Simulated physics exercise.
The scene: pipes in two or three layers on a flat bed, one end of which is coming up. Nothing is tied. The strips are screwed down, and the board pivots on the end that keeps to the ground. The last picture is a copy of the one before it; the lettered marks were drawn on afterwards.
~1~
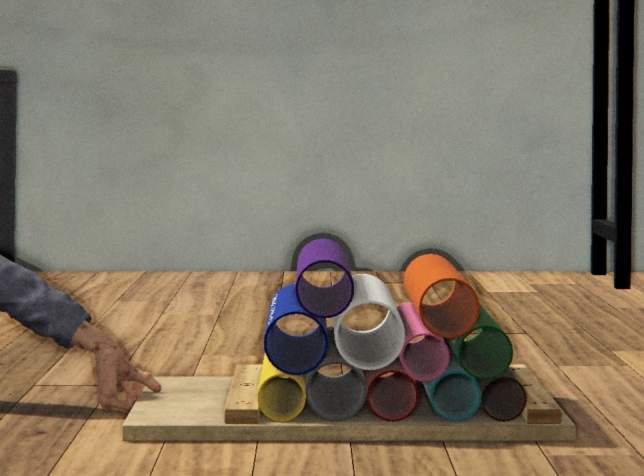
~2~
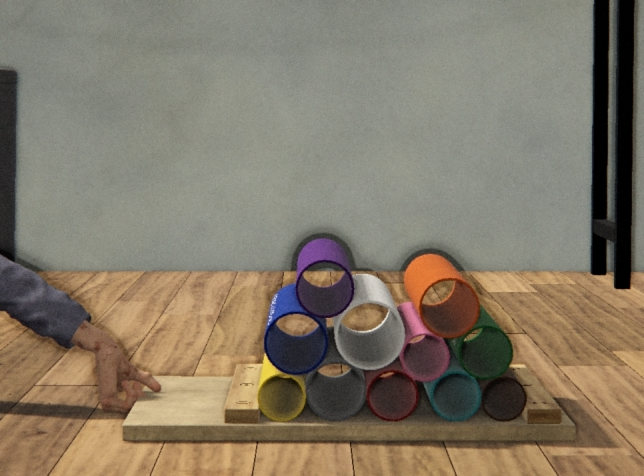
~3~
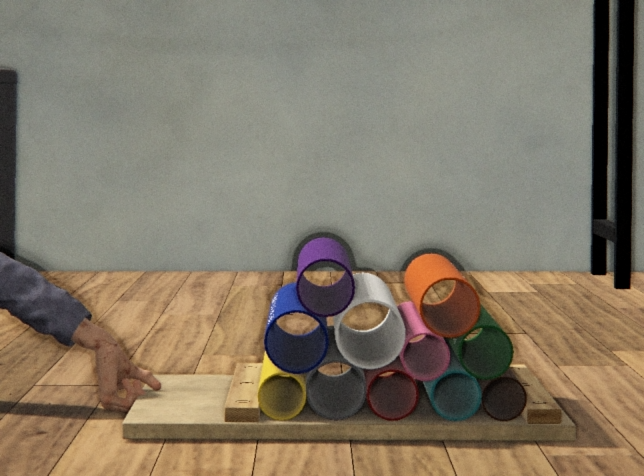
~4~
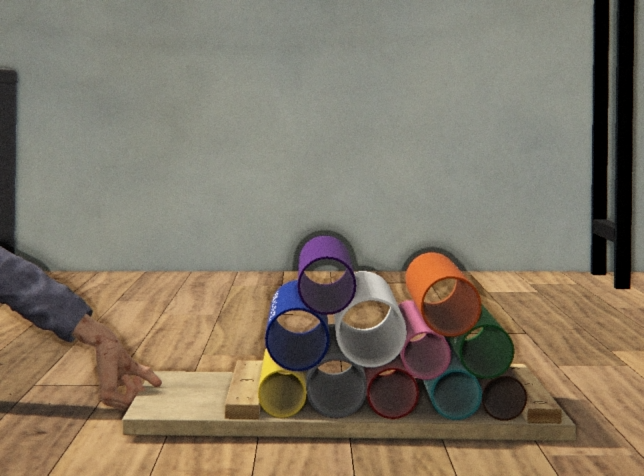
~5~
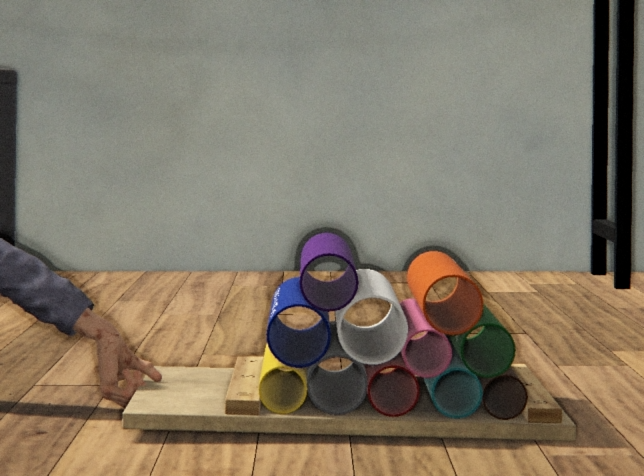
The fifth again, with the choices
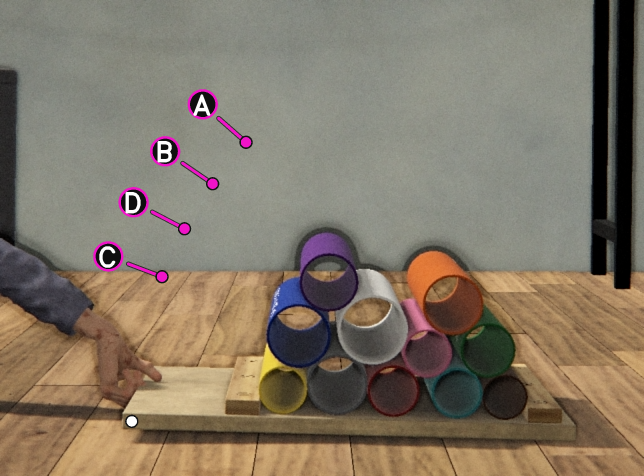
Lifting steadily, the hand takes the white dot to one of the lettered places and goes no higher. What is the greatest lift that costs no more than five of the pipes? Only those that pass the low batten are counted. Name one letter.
At most to B.
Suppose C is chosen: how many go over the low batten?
With C, five.
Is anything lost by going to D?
Yes.
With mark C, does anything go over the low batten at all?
Yes, at C.
On the marked copy, A at (246, 142); B at (213, 184); C at (162, 276); D at (184, 228); the white dot at (132, 421).
Following B. Soon after the start, board at 19°.
Later, board at 34°.
In the end, board at 34°, five over the low batten.
As for the rest, A six over the low batten; C five over the low batten; D five over the low batten.
